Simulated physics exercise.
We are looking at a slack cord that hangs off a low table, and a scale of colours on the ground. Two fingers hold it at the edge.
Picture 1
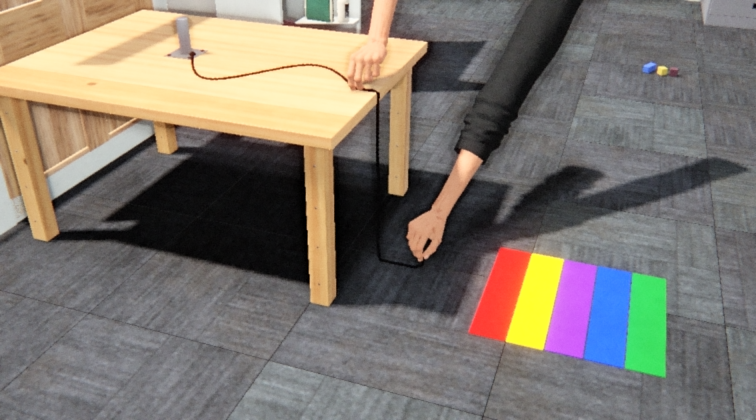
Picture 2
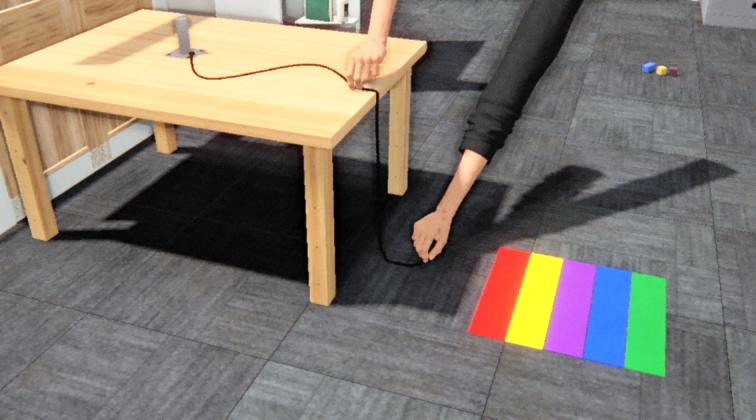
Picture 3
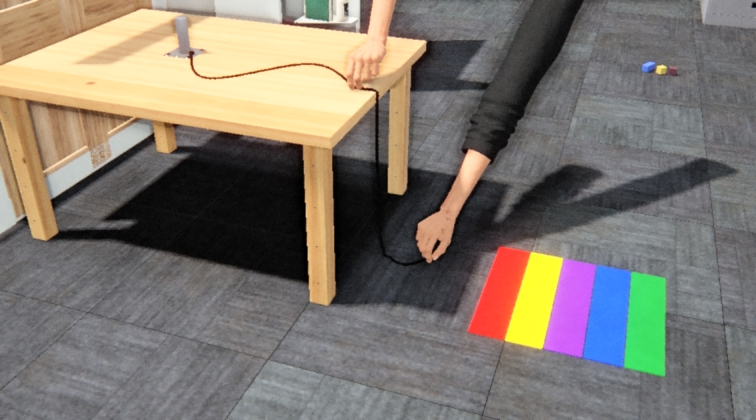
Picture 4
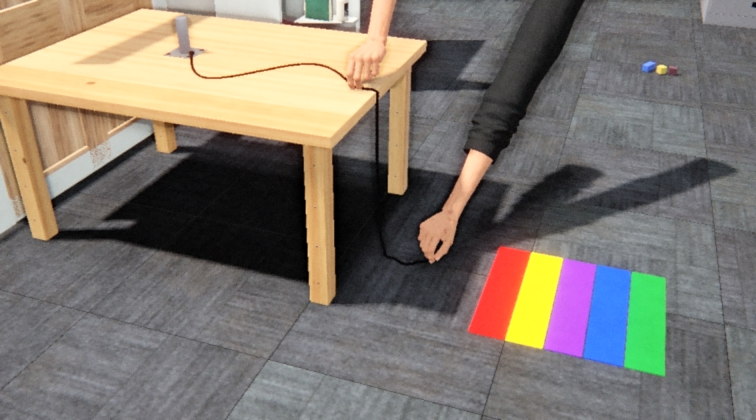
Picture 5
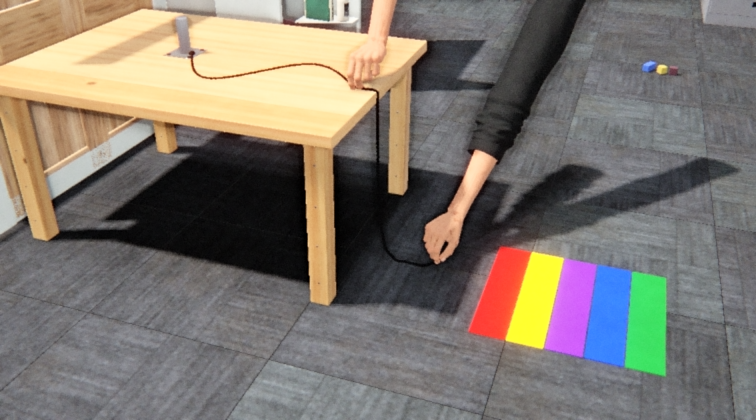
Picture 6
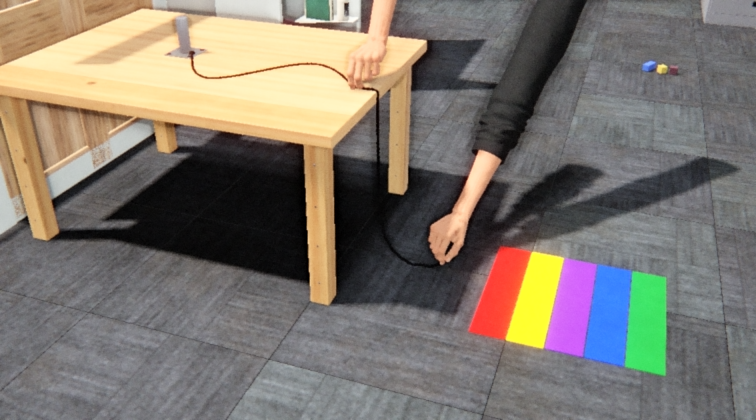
At the start, one hand pins a dark cord at the edge of a low wooden table while another hand holds its hanging end near the floor, left of a strip of red, yellow, purple, blue and green. The lower hand then draws the end slightly rightward, and the slack cord shifts a little with it.
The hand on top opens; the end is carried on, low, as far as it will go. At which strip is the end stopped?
The end stops over the green strip.
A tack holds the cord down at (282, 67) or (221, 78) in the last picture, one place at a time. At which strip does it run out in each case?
In that order: Purple; blue.
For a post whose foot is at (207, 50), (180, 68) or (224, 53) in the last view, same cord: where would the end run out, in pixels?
Try by try, around (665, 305), (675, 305) and (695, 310).
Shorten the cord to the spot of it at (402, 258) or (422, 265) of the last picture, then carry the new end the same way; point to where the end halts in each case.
About (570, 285) and (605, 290).
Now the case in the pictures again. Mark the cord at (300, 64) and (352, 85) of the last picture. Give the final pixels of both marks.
At (346, 80), then (423, 124).
A little later, end near (568, 285); over purple.
Next, end near (618, 295); over blue.
When it is tight, end near (647, 301); over green. It gets as far as the green strip.
